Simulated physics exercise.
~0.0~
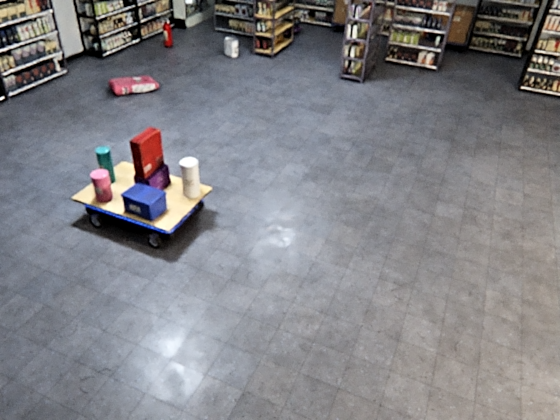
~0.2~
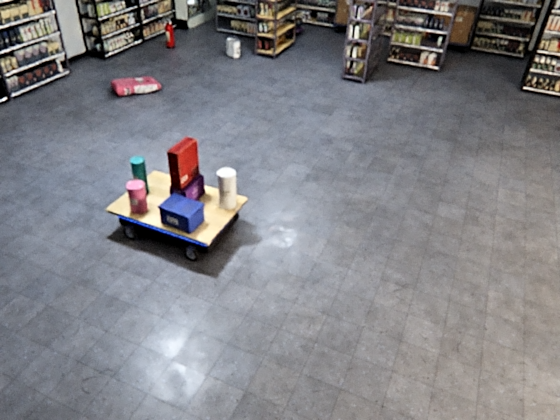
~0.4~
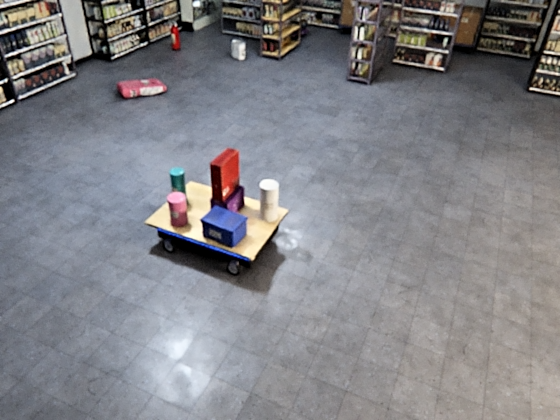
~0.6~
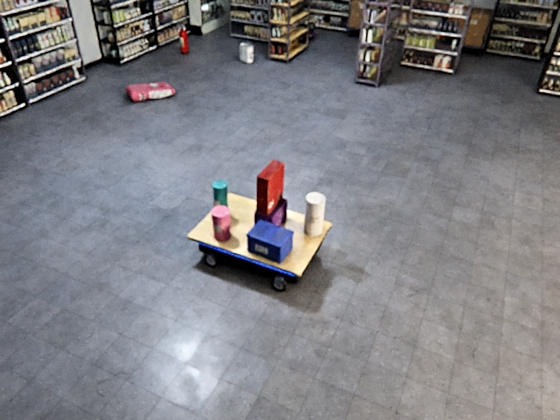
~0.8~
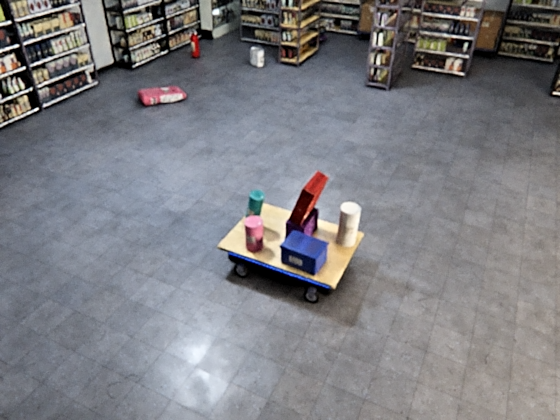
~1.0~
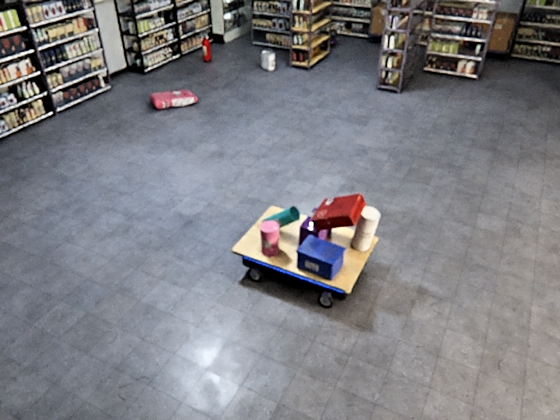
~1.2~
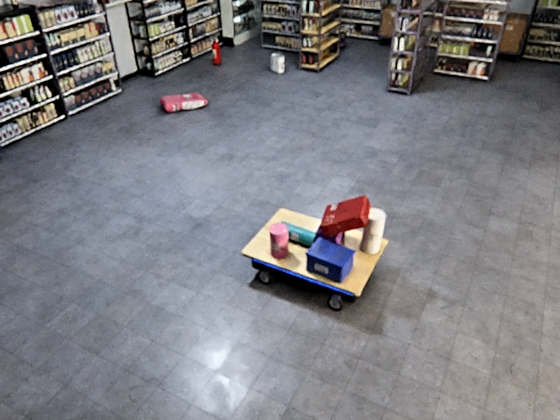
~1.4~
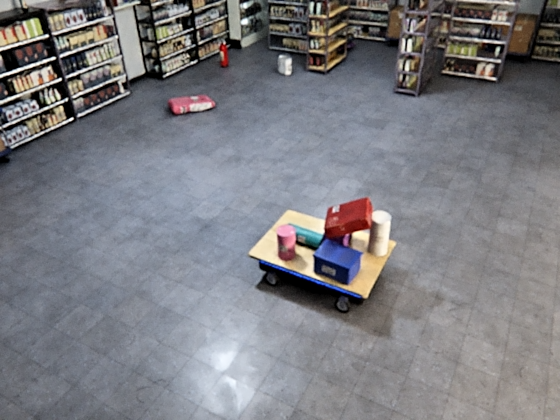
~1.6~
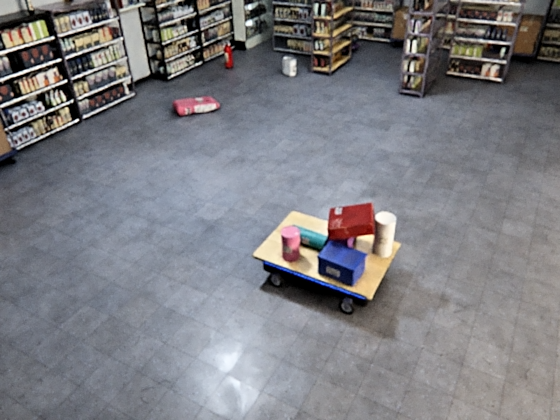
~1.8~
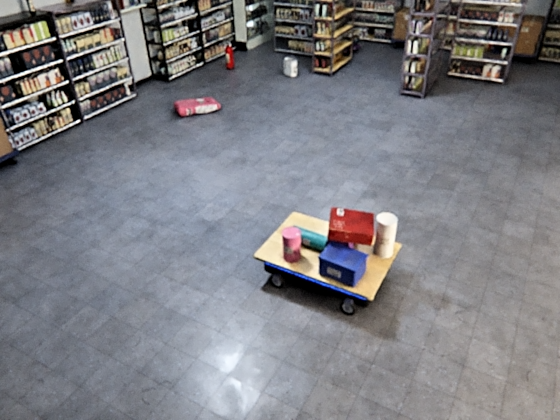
The video shows a flat cart carrying boxes and canisters rolling rightward across a tiled floor near stocked shelves. As it comes to a halt, the tall red box and the turquoise canister tip over and stay toppled on the deck, while the pink and white canisters remain standing.
